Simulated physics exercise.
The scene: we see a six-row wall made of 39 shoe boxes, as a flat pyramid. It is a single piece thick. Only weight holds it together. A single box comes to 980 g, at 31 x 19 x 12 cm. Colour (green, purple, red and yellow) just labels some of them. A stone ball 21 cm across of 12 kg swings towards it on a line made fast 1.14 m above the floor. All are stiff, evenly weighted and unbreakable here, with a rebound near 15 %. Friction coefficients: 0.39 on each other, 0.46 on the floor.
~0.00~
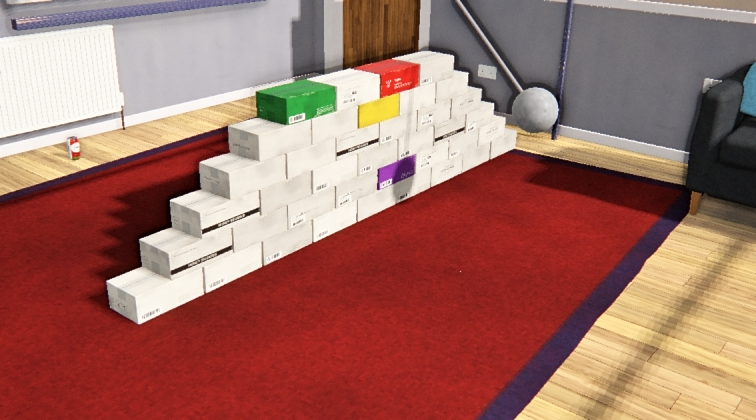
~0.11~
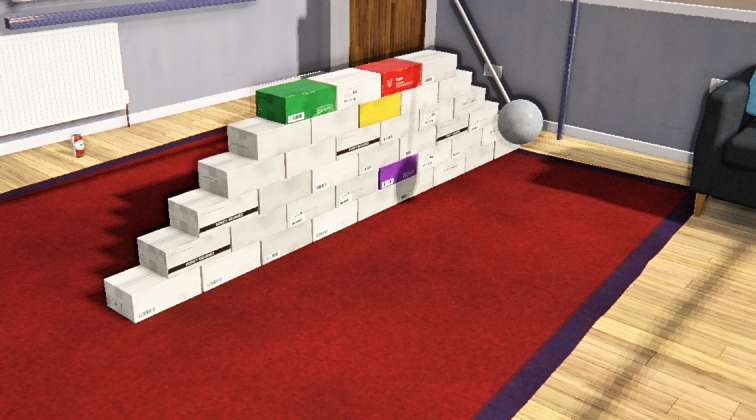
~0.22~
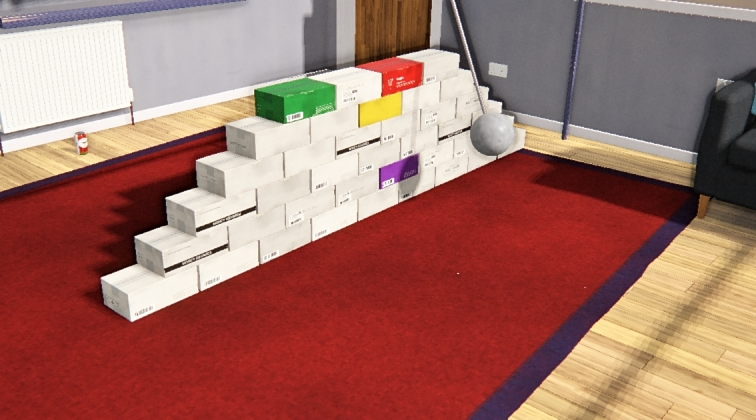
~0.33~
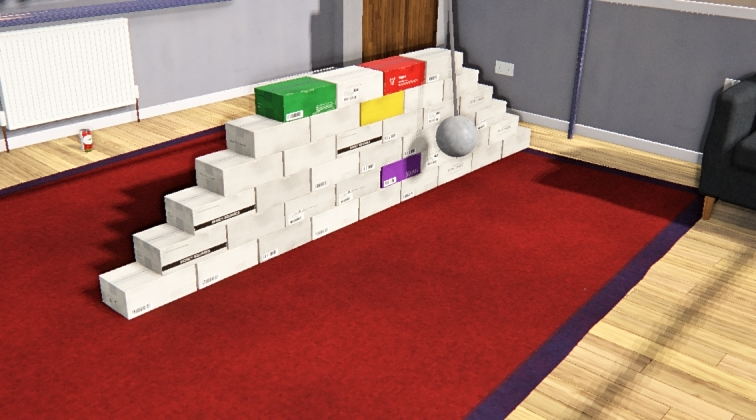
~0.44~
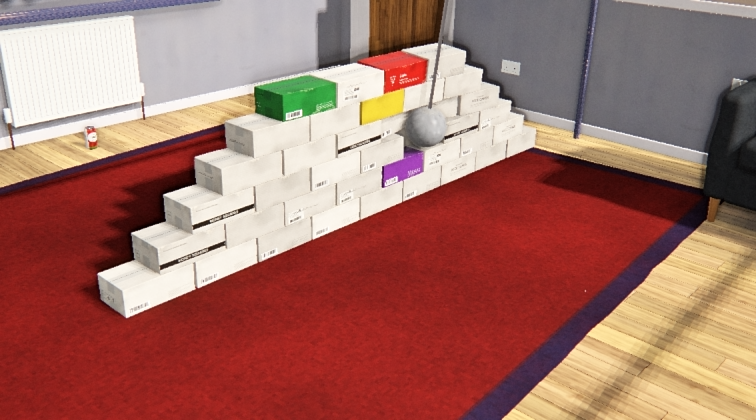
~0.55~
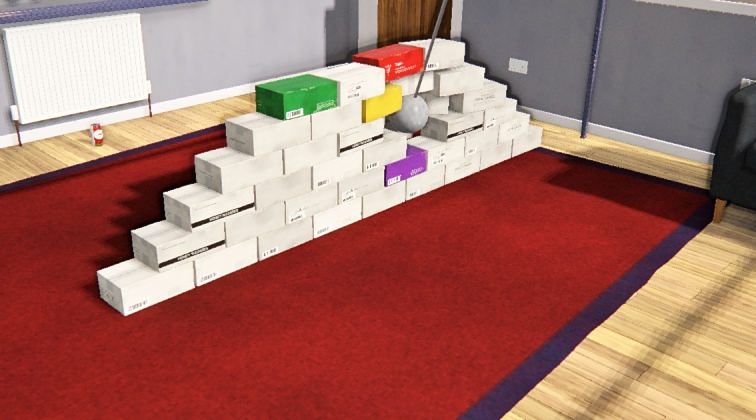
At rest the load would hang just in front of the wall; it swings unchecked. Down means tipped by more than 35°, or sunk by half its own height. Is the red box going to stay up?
That box falls.
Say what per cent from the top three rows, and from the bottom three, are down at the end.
Top 50, bottom 0 per cent.
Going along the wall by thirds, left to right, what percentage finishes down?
Left 0, middle 40, right 20 per cent.
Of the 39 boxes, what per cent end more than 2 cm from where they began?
25 per cent.
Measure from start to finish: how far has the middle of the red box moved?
About 92 cm.
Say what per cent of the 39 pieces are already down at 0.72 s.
5 per cent by then.
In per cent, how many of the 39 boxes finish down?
Roughly 25 per cent of them.
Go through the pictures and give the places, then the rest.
In the first frame (we follow the side turned to the camera; the camera moves round a little), ball (542, 103) line 46° before plumb; red box (401, 81); green box (312, 106); yellow box (380, 111); no piece has moved.
The second frame shows ball (527, 116) line 38° before plumb; red box (402, 80).
The third frame shows ball (499, 133) line 25° before plumb; red box (403, 80).
The fourth frame shows ball (464, 141) line 8° before plumb; red box (406, 78).
The fifth frame shows ball (431, 135) line 8° past plumb; red box (406, 77) tipped 4°; steepest lean 5°, the box at (425, 95); 8 stirred so far.
The sixth frame shows ball (412, 125) line 19° past plumb; red box (403, 65) tipped 5°; yellow box (385, 105) displaced 31 mm; purple box (407, 169); 11 stirred so far.
Around 0.72 s, line 28° past plumb; 1 of the 39 boxes down; red box tipped 19°; yellow box displaced 8 cm.
Around 1.04 s, line 19° past plumb; 7 of the 39 boxes down; red box tipped 46°, 19 cm lower; yellow box tipped 28°.
Around 1.70 s, line 29° before plumb; 9 of the 39 boxes down; red box tipped 29°, 53 cm lower; yellow box upside down.
Finally (3.1 s), line 6° before plumb; 9 of the 39 boxes down; red box on its side; yellow box upside down; purple box unmoved. Seen by the last camera, middles, red box near (292, 149), yellow box near (277, 198).
